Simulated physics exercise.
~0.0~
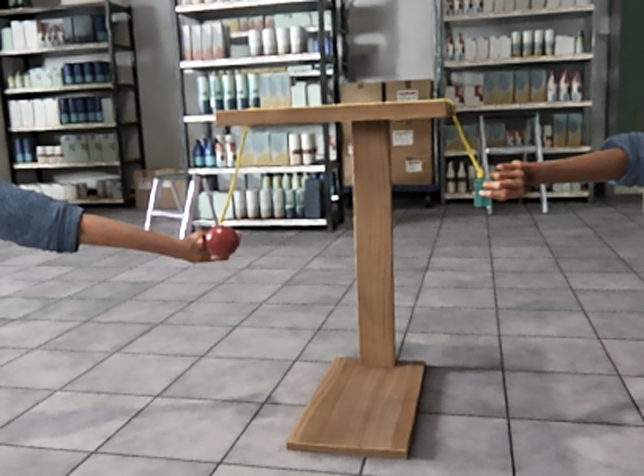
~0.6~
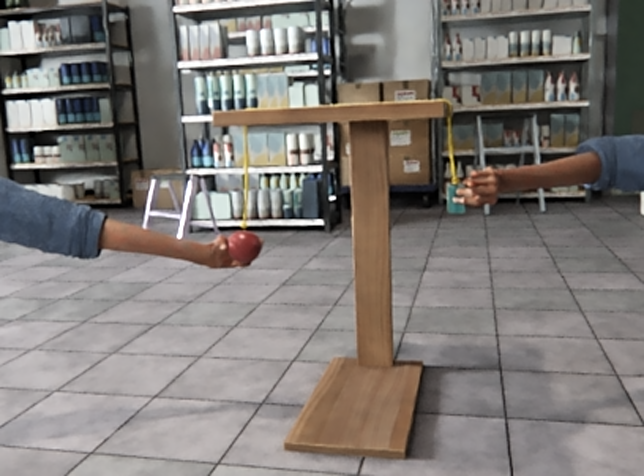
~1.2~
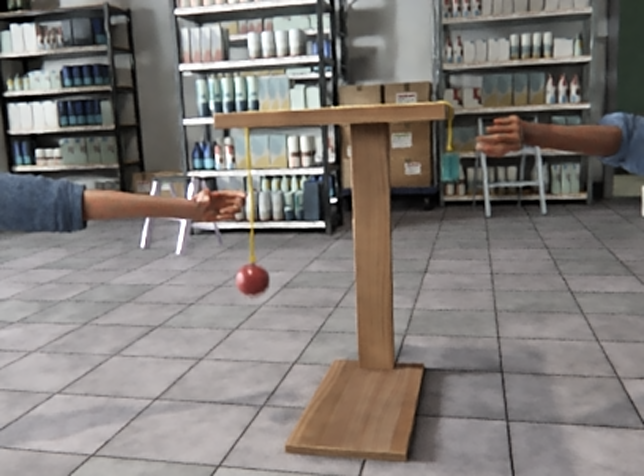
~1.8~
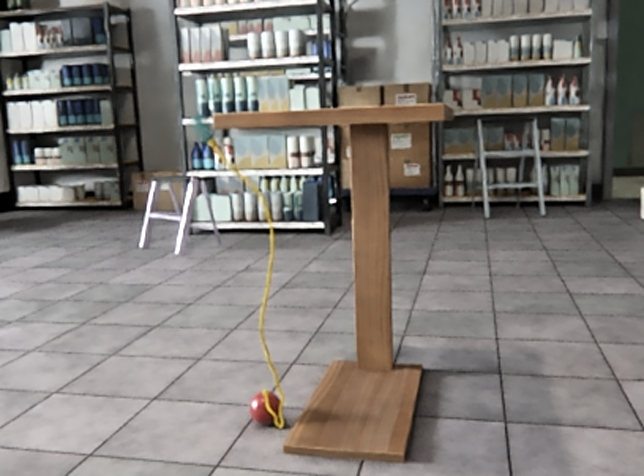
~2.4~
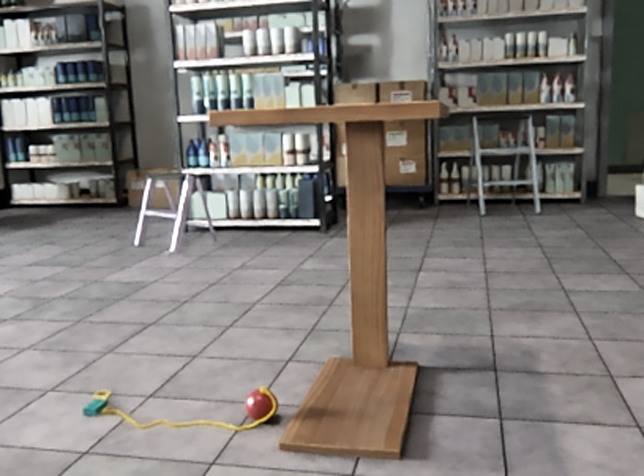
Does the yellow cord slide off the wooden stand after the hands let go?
Yes, it goes off the left side as the red object drops, and it ends up lying on the floor with both objects.
